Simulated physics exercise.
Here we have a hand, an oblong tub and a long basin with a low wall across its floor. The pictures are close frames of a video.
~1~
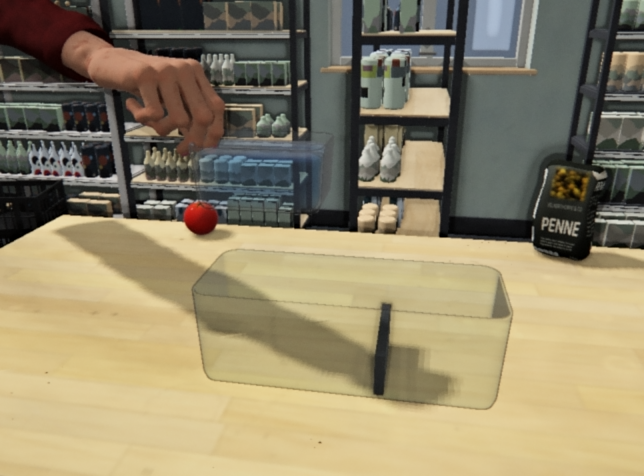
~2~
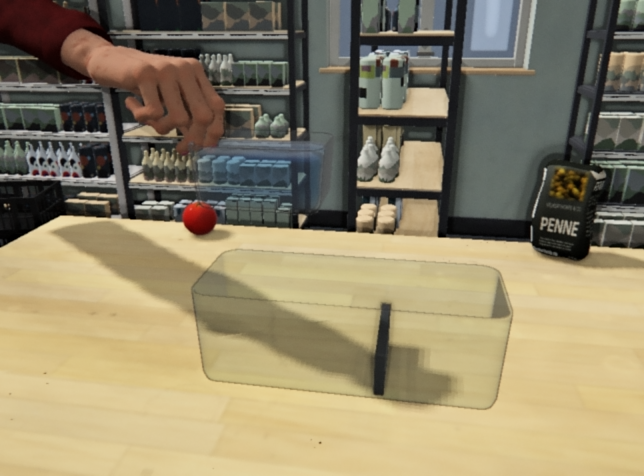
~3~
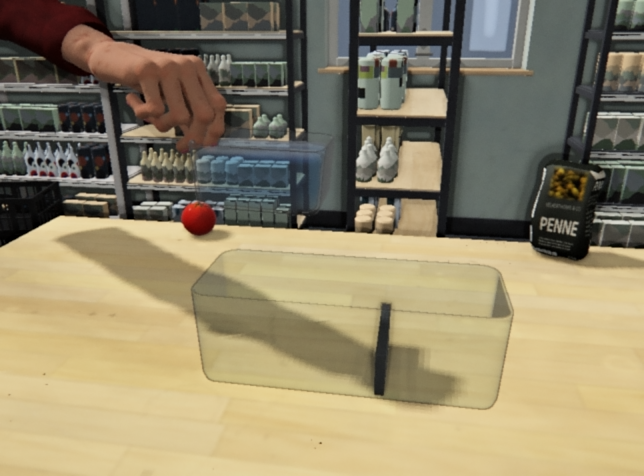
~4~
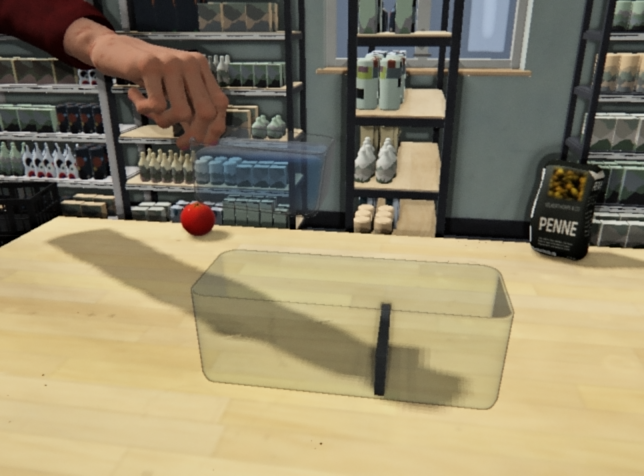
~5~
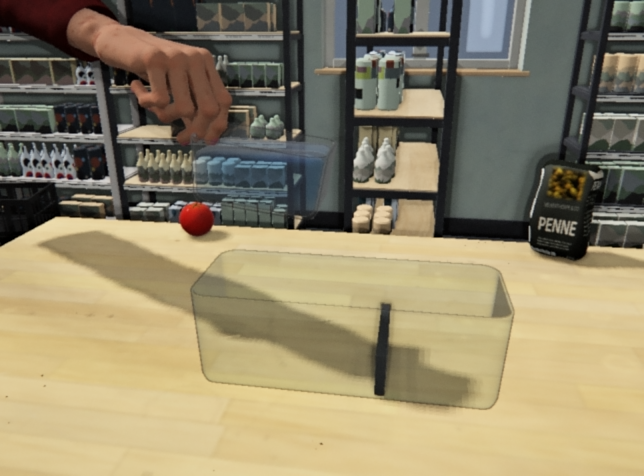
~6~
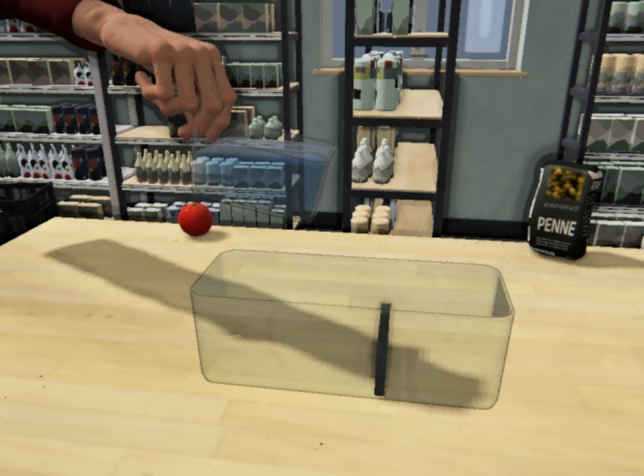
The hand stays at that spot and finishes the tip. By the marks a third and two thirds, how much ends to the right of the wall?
It comes to between a third and two thirds.
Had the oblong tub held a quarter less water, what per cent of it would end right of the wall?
Roughly 35 in a hundred.
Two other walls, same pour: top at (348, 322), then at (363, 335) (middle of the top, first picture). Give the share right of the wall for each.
About 75 and 70 per cent.
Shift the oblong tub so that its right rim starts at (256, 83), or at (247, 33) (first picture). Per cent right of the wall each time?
About 5 and 5 per cent.
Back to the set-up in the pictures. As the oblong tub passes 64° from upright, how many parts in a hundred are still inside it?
Near 45 %.
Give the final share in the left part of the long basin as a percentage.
Some 40 per cent.
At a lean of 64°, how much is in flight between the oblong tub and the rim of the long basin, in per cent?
Some 35 per cent.
A moment on, the oblong tub is tipped part way and 46 per cent is still to pour, 4 is left of the wall and 15 right of it.
Next, the oblong tub is tipped on its side and 9 per cent is still to pour, 28 is left of the wall and 54 right of it.
Then the oblong tub is tipped right over and 0 per cent is still to pour, 41 is left of the wall and 54 right of it.
Later the oblong tub is tipped right over and 0 per cent is still to pour, 42 is left of the wall and 54 right of it.
At rest 42 per cent lies left of the wall, 54 right of it and 4 outside.
